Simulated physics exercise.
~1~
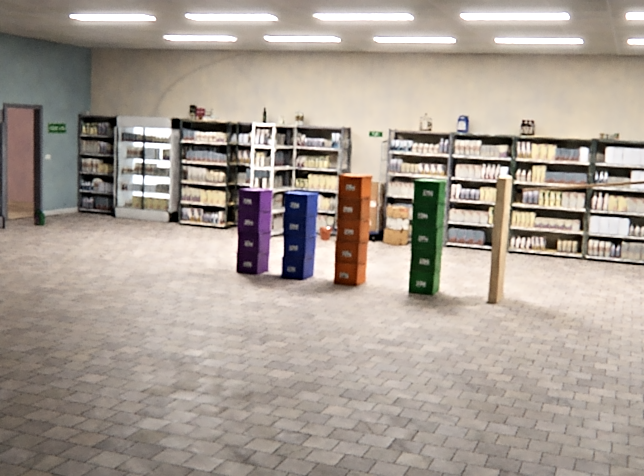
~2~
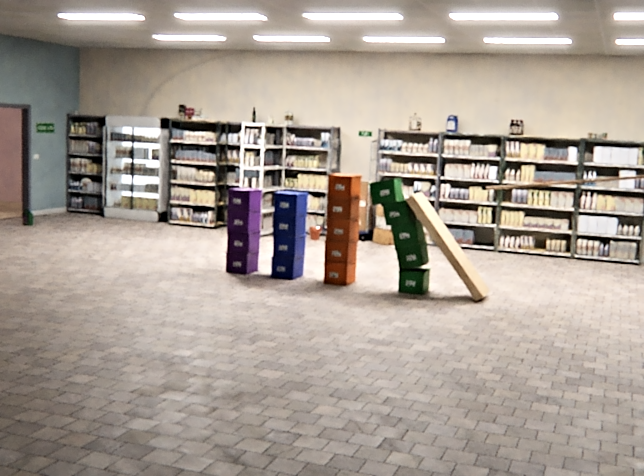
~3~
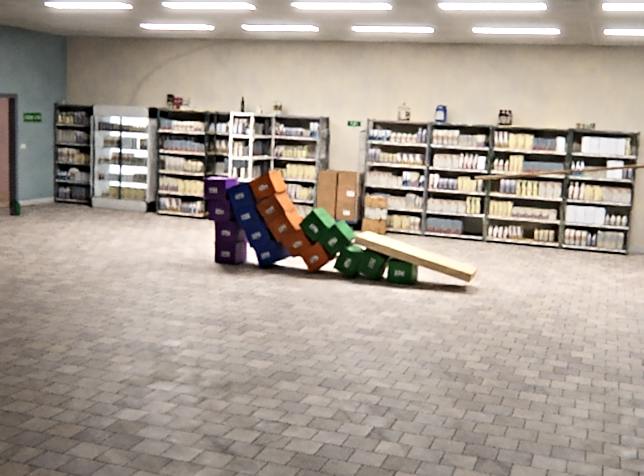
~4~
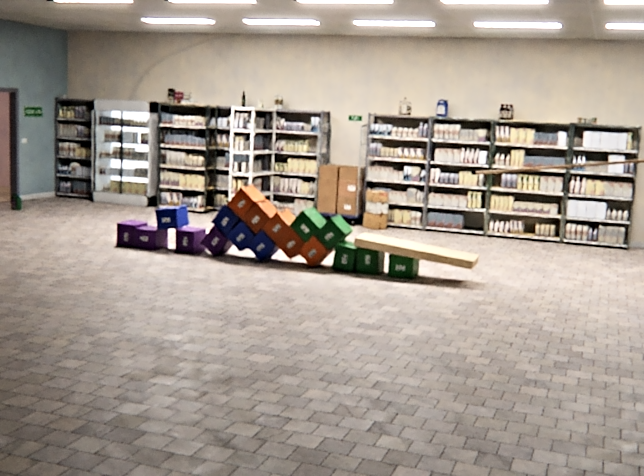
A row of four stacks of lidded totes, purple, blue, orange and green from left to right, stands on the paved floor of a large room lined with stocked shelves, seen from the front as the view pans slightly right. A pale wooden board stands upright at the right end. The board tips left against the green stack, which buckles and leans. The green totes topple, and the orange and blue stacks slump left onto the purple one as the board sinks low. Finally the purple stack falls too, leaving a jumbled, slanting heap with the board lying nearly flat at right.
